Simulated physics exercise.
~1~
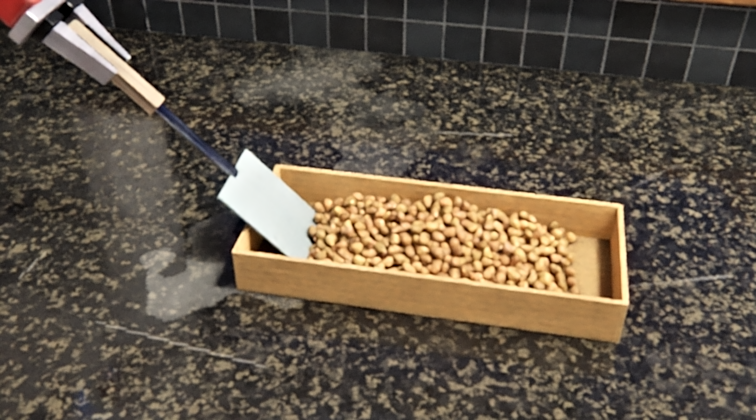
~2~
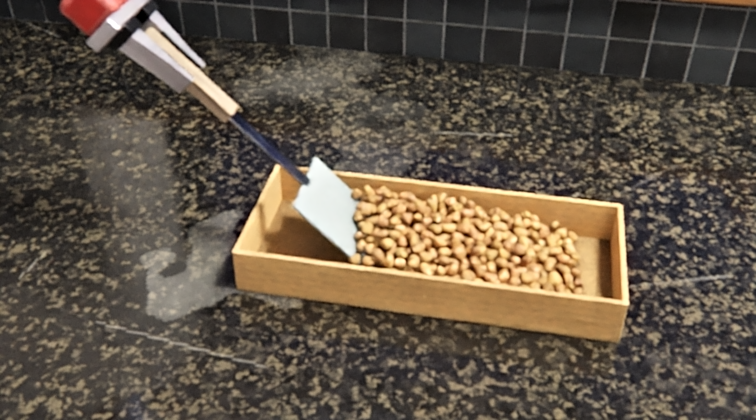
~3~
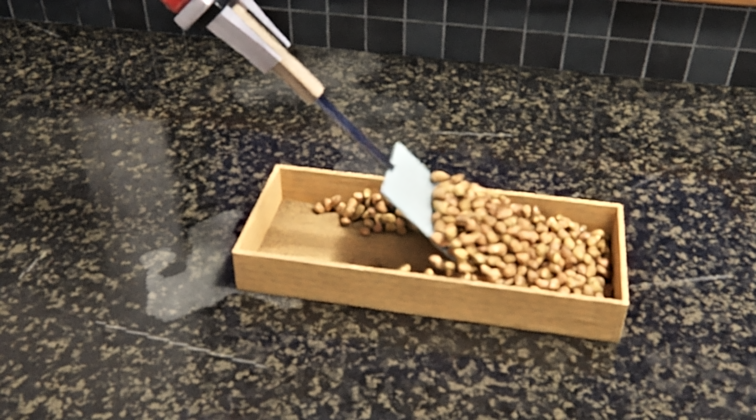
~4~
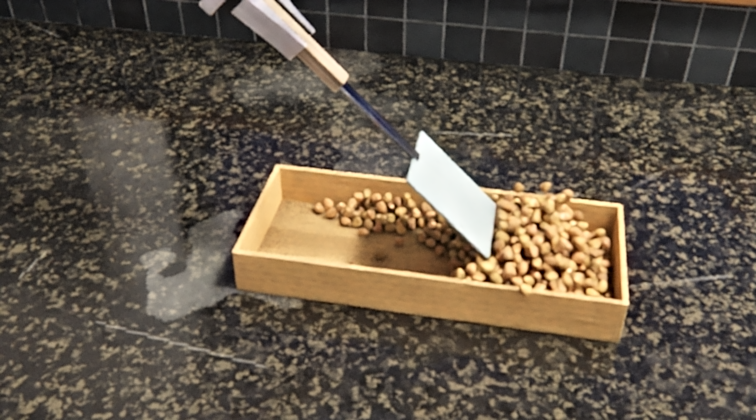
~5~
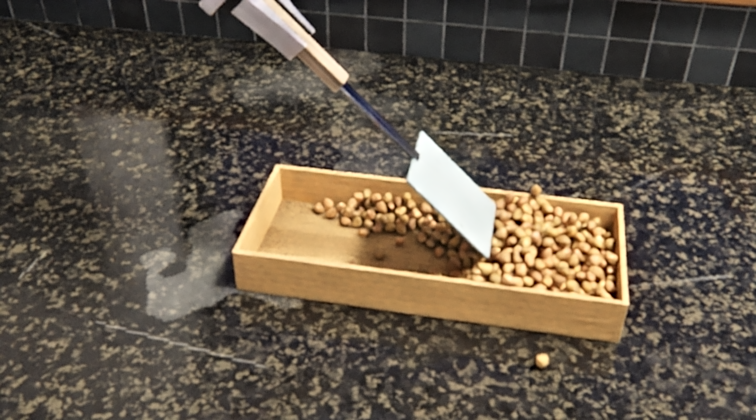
A paddle pushes beans rightward along a wooden tray and stops, leaving one on the counter.
